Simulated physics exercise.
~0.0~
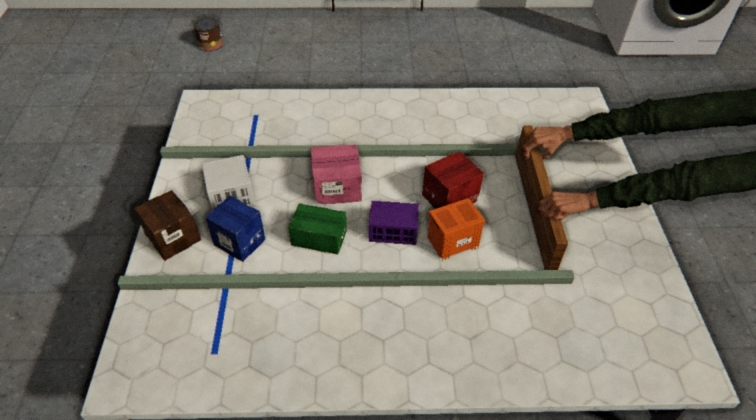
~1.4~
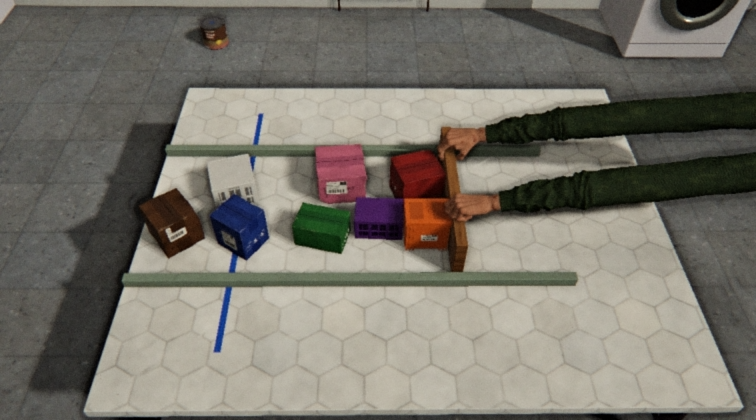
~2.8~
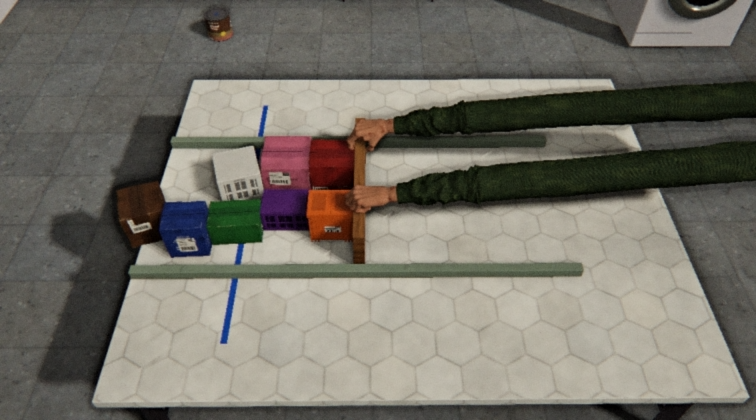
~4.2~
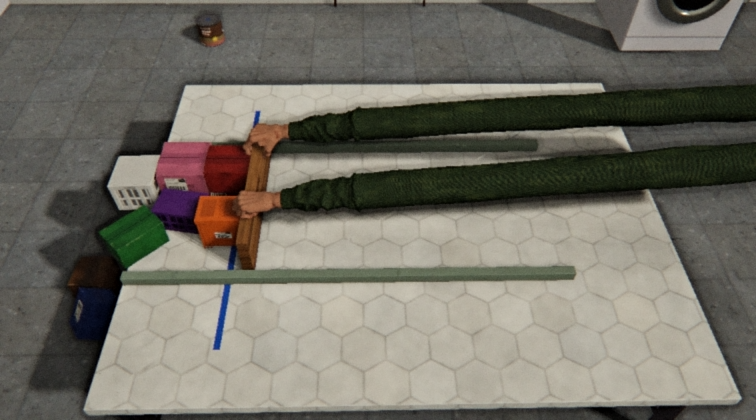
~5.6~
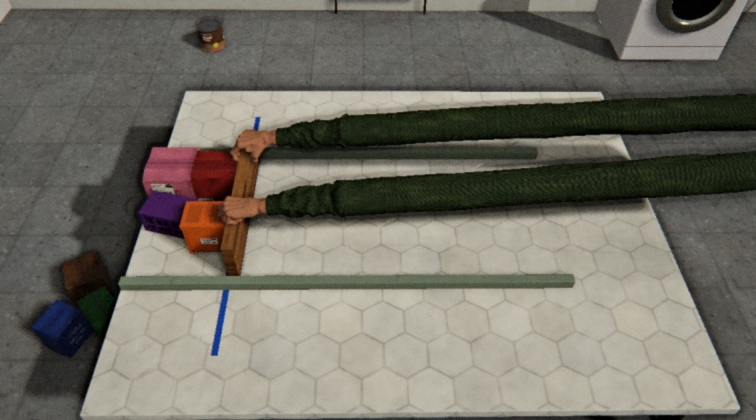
Two green-sleeved arms reach in from the right, holding a wooden plank upright on a pale hexagon-tiled platform seen from above, with a washing machine behind. Between two green rails sit scattered boxes, brown, white and blue at the left near a blue tape line, with pink, green, purple, red and orange nearer the plank. The hands push the plank left, gathering the red and orange boxes, then the rest, into a cluster. The leading boxes pass the left edge and drop. The plank stops near the tape, with green, blue, white and brown gone over and pink, red, purple and orange still on top.
